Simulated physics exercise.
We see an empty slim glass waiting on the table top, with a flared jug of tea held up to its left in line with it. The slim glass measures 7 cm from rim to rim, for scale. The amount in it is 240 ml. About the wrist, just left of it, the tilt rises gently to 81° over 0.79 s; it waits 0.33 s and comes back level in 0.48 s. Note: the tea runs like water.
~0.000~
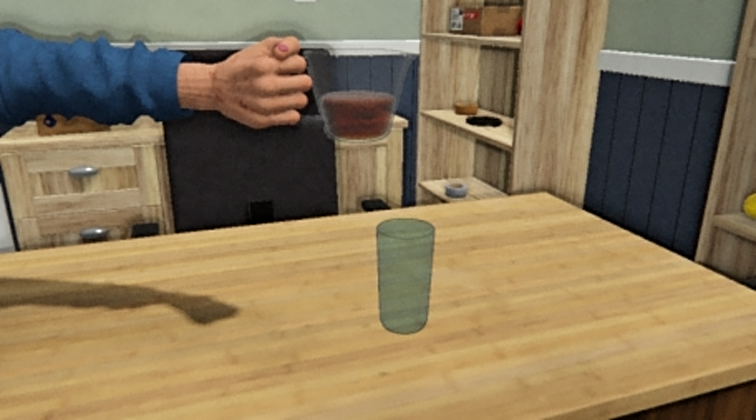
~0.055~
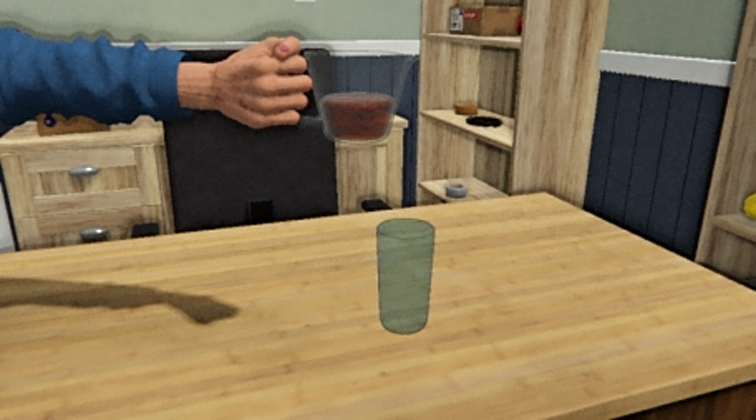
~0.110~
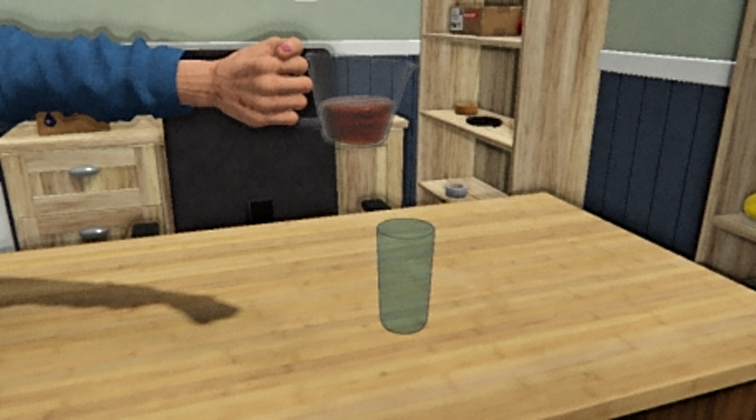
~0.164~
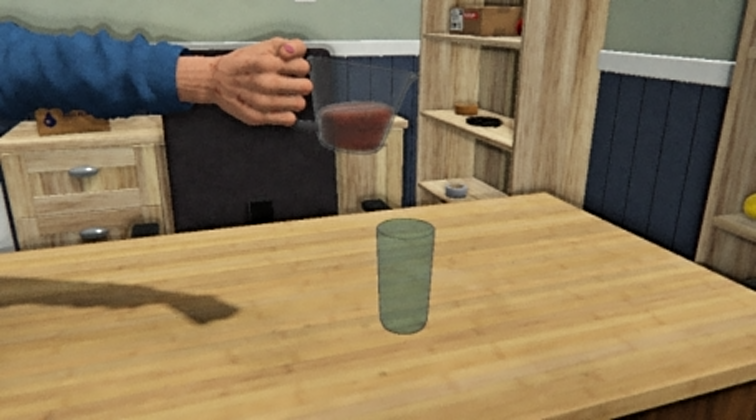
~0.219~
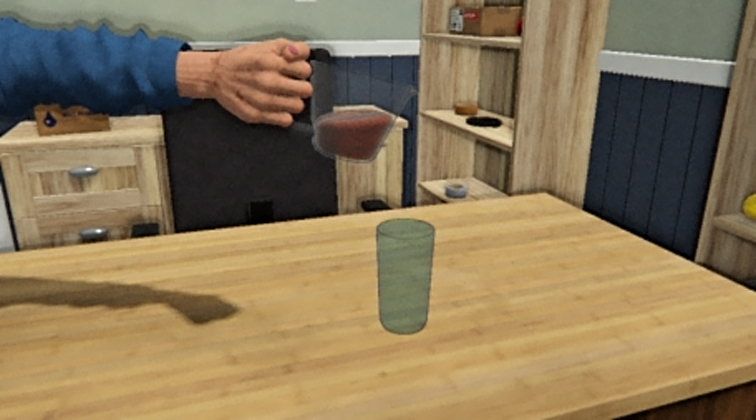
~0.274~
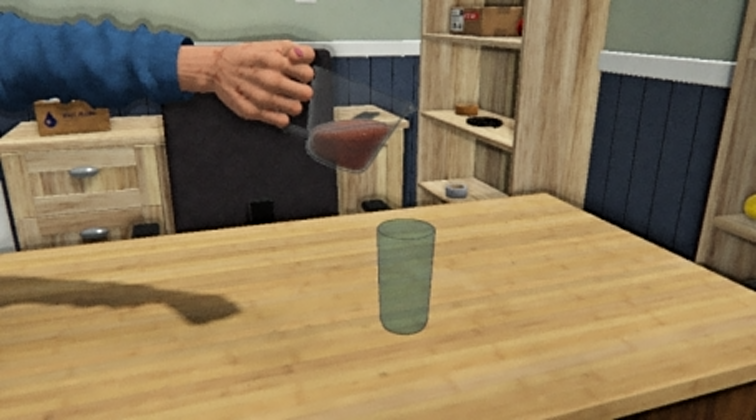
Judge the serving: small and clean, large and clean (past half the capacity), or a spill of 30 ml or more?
The serving is spoiled by a spill of 30 ml or more.
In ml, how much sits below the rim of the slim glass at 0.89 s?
About 10 ml of it.
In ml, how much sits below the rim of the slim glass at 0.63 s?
Close to 10 ml.
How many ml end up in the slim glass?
Roughly 10 ml.
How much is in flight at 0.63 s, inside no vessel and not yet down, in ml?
Estimate: Some 40 ml.
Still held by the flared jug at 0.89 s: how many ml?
I'd guess around 80 ml at that point.
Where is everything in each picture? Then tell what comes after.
Tilt 0°; pouring edge (417, 53); surface from (327, 98) to (381, 95); the slim glass's rim runs from (379, 233) to (431, 226), in the first frame.
Tilt 1°; pouring edge (418, 56); surface from (324, 100) to (381, 96), in the second frame.
Tilt 4°; pouring edge (419, 63); surface from (328, 103) to (383, 99), in the third frame.
Tilt 8°; pouring edge (419, 74); surface from (326, 111) to (380, 104), in the fourth frame.
Tilt 14°; pouring edge (419, 90); surface from (325, 119) to (382, 113), in the fifth frame.
Tilt 22°; pouring edge (417, 108); surface from (319, 130) to (377, 123), in the sixth frame.
Then, 0.63 s in, the tilt is 73° and the slim glass has 10 ml, the flared jug 185 ml, and 0 ml is on the table top.
Then, 0.89 s in, the tilt is 81° and the slim glass has 10 ml, the flared jug 75 ml, and 95 ml is on the table top.
Then, 1.16 s in, the tilt is 80° and the slim glass has 10 ml, the flared jug 20 ml, and 190 ml is on the table top.
Then, 1.46 s in, the tilt is 17° and the slim glass has 10 ml, the flared jug 15 ml, and 215 ml is on the table top.
Finally, the slim glass has 10 ml, the flared jug 15 ml, and 215 ml is on the table top.
